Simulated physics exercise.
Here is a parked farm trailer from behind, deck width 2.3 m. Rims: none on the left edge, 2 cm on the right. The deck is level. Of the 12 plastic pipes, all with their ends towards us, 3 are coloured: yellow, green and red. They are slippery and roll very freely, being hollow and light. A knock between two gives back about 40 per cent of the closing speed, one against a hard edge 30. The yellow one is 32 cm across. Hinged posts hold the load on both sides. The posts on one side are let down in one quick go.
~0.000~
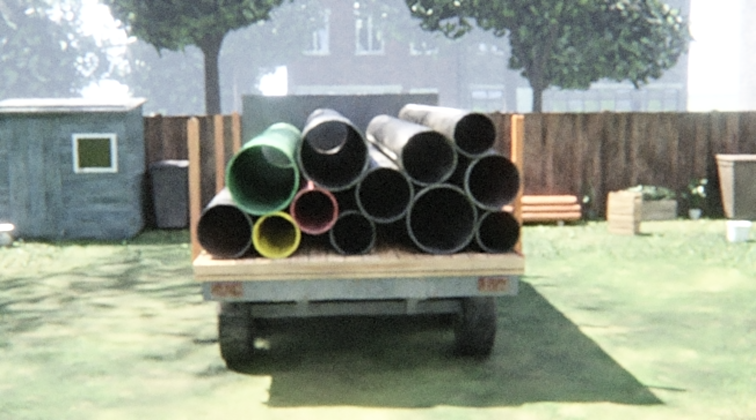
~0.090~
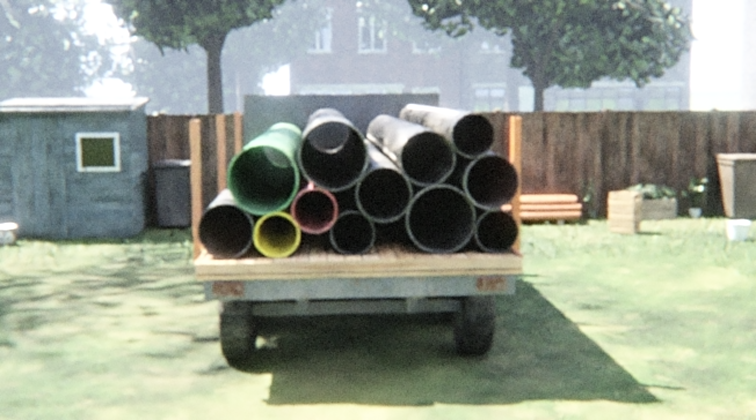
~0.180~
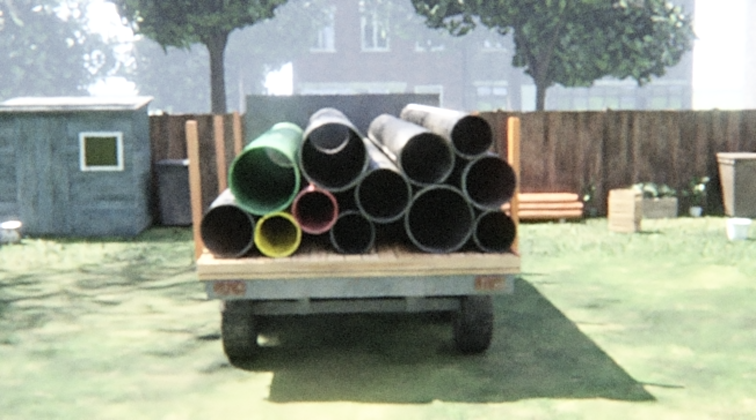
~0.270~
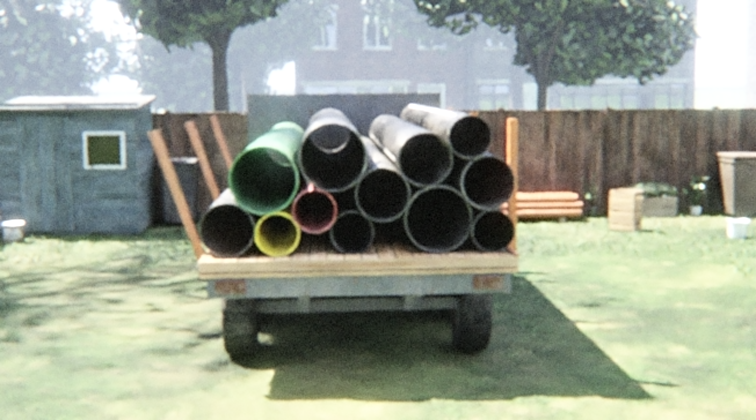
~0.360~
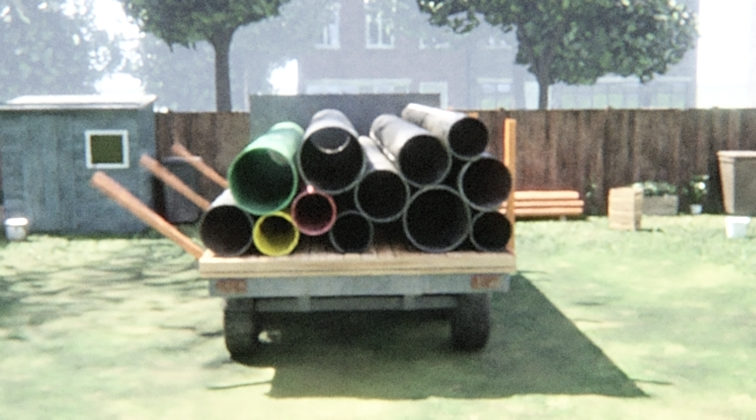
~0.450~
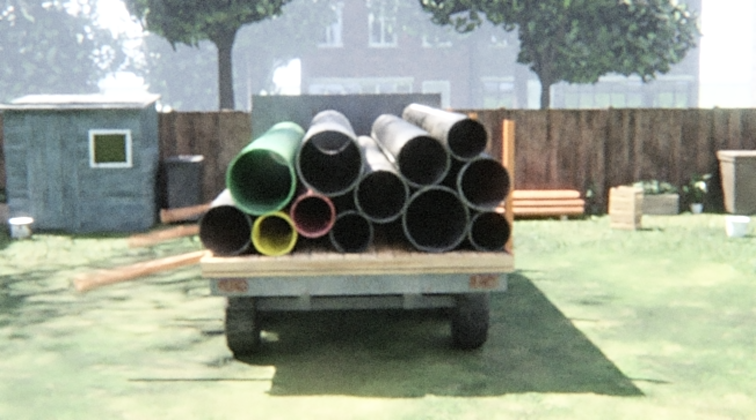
To begin with, a farm trailer seen from behind stands on grass, stacked with dark pipes plus a green, a red and a yellow one between upright wooden posts. Then the left posts swing outward and down past level, while the right posts stay upright and the pipes barely move.
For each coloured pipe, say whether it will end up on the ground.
Yellow goes over the edge, green falls off, red ends on the ground.
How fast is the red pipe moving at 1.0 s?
Roughly 0.1 m/s.
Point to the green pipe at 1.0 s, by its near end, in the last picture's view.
At about (235, 182).
After 1.0 s, yellow is on the deck, 35 cm from the left edge, rolling left; green is up on others, 25 cm from the left edge, rolling left; red is on the deck, 75 cm from the left edge, rolling left; 1 gone from the deck.
After 1.7 s, yellow is on the deck, 20 cm from the left edge, rolling left; green is dropping off the left side; red is on the deck, 55 cm from the left edge, rolling left; 2 gone from the deck.
After 2.5 s, yellow is dropping off the left side; green is down on the left; red is on the deck, 30 cm from the left edge, rolling left; 3 gone from the deck.
After 3.3 s, yellow is dropping off the left side; green is down on the left; red is dropping off the left side; 4 gone from the deck.
At the end (8.9 s), yellow is down on the left; green is down on the left; red is down on the left; 7 gone from the deck.
